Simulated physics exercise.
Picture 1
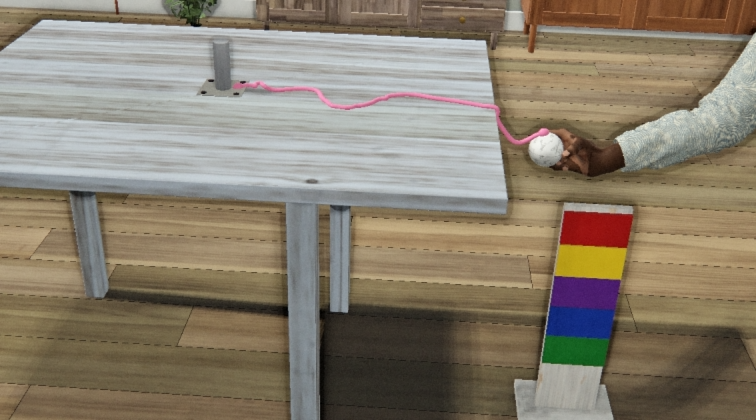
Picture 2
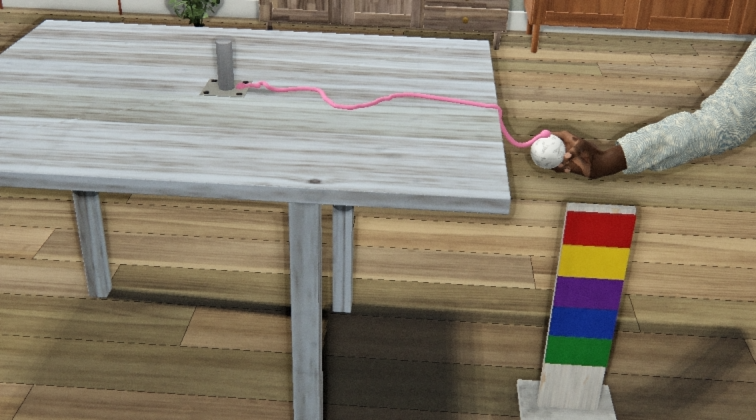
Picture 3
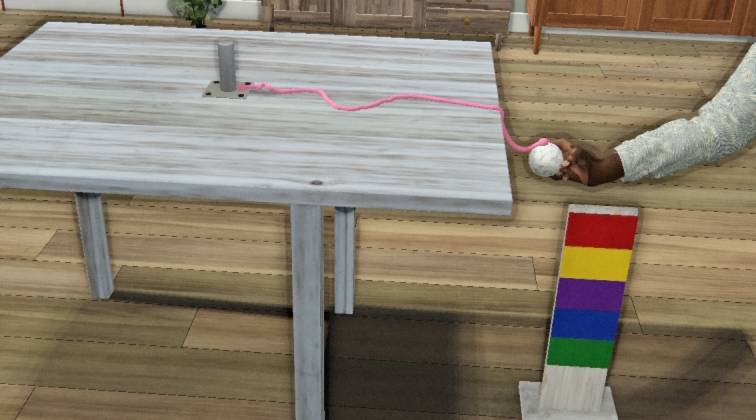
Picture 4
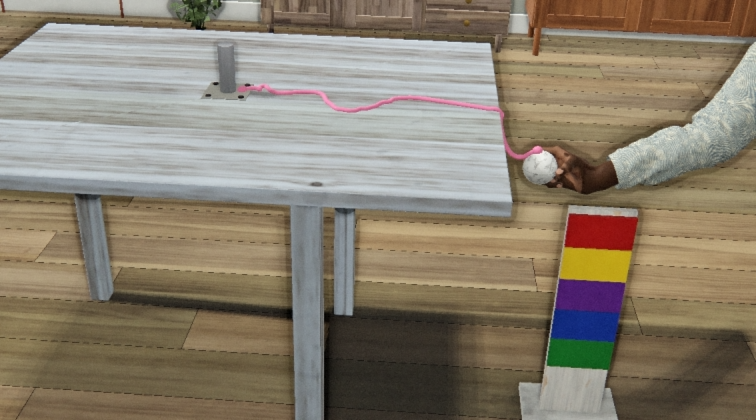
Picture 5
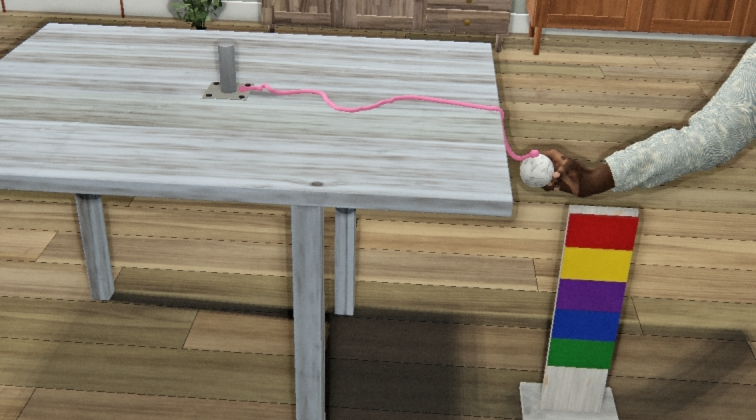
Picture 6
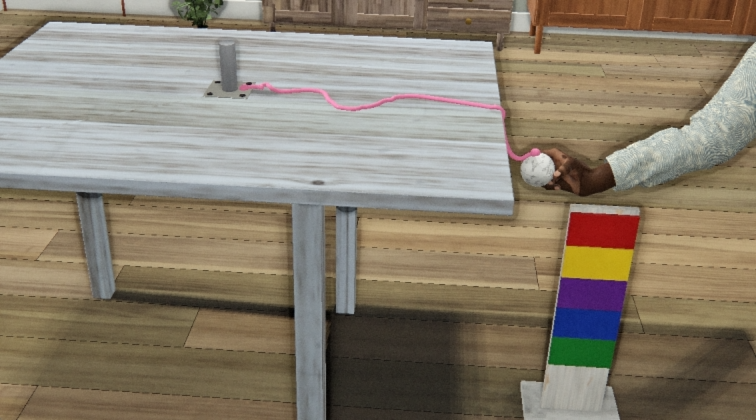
The video shows a hand holding a white ball just off the right edge of a wooden table, a pink cord running from it to a small post on top; the hand lowers the ball slightly beside a five-coloured board.
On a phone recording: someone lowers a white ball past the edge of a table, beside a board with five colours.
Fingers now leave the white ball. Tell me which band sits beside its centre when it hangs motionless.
The yellow one sits beside it.
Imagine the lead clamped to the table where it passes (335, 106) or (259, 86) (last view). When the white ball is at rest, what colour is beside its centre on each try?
First try red, second try yellow.
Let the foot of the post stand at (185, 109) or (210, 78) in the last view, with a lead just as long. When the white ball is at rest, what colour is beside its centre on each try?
First case: Red. Second case: Red.
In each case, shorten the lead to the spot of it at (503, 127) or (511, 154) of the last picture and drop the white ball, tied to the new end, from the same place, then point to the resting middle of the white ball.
First try near (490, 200), second near (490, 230).
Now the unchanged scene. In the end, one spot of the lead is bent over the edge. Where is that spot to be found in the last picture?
(442, 100), give or take.
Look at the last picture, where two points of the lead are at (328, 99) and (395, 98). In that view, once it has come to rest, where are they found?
The first at (361, 99), the second at (455, 107).
Soon after, ball near (519, 251); level with yellow.
Then, ball near (464, 245); level with yellow.
Further on, ball near (494, 252); level with yellow.
At rest, ball near (491, 252); level with yellow. Its centre hangs level with the yellow band.
